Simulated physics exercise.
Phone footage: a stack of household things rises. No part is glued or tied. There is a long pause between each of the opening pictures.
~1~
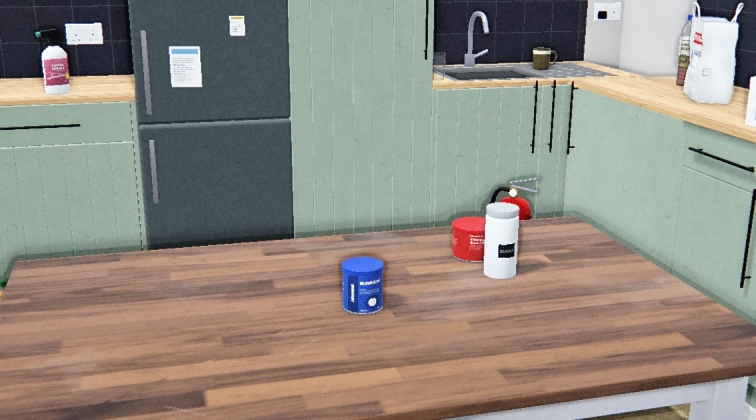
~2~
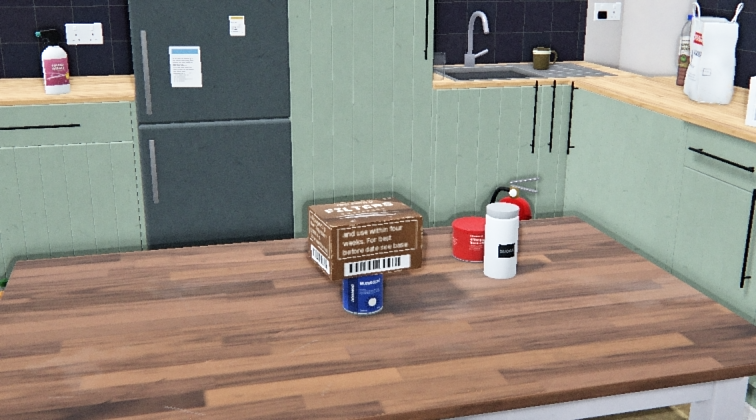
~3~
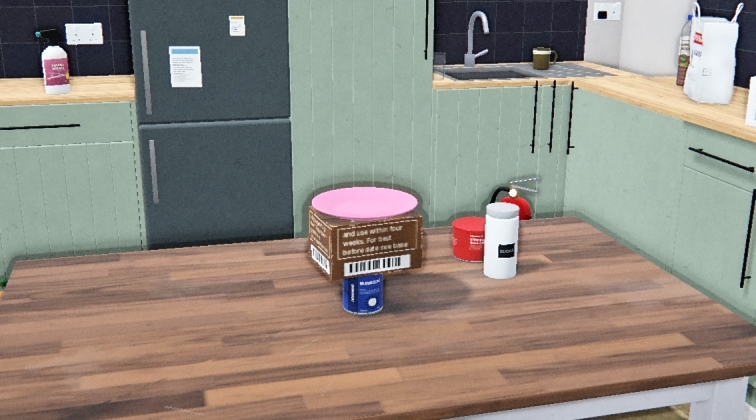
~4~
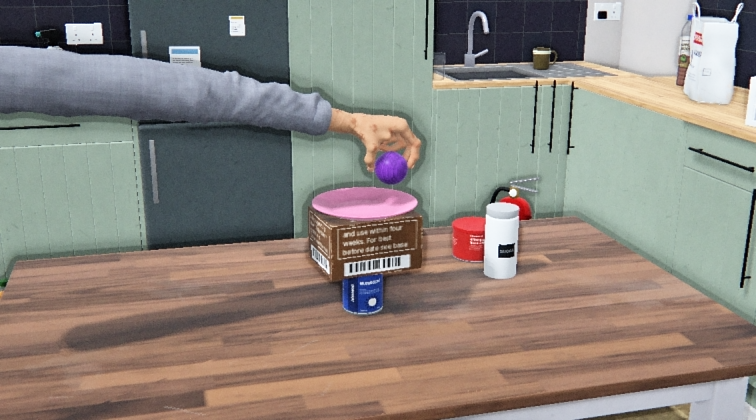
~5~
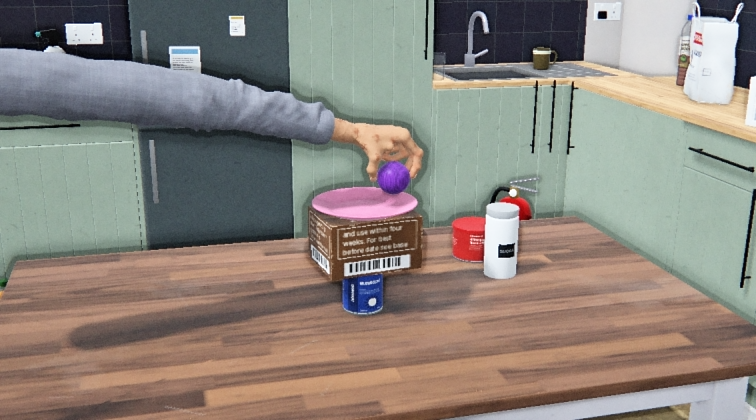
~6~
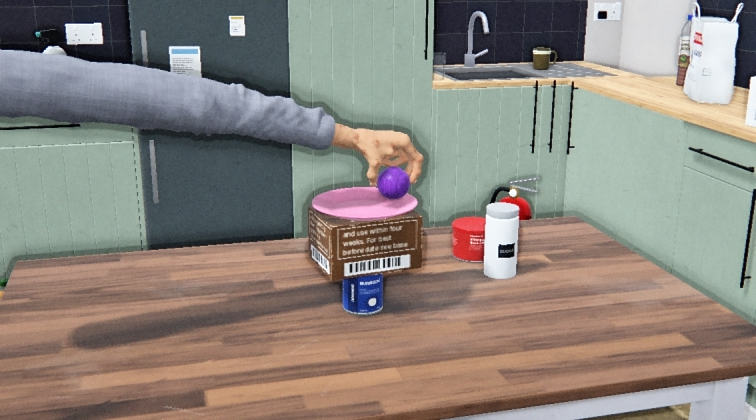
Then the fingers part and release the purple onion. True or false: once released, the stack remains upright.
True.
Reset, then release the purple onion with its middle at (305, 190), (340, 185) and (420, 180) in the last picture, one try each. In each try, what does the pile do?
Collapses; stays standing; collapses.
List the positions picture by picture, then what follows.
In the first picture, the last thing is not in view yet; white jar (501, 241).
In the second picture, the last thing is not in view yet; brown box (364, 237).
In the third picture, the last thing is not in view yet; red tub (474, 240).
In the fourth picture, still above its spot; purple onion (391, 168); pink plate (365, 206).
In the fifth picture, still above its spot; purple onion (394, 177); blue pot (363, 286).
In the sixth picture, set down, still held; purple onion (394, 183); white jar (501, 241).
Then, 0.20 s past the last view, nothing moves.
Then, 0.50 s past the last view, purple onion resting near (394, 183).
Finally, all 6 still in place. Final places as the last picture's camera would see them, purple onion near (394, 183). The pile keeps its balance.
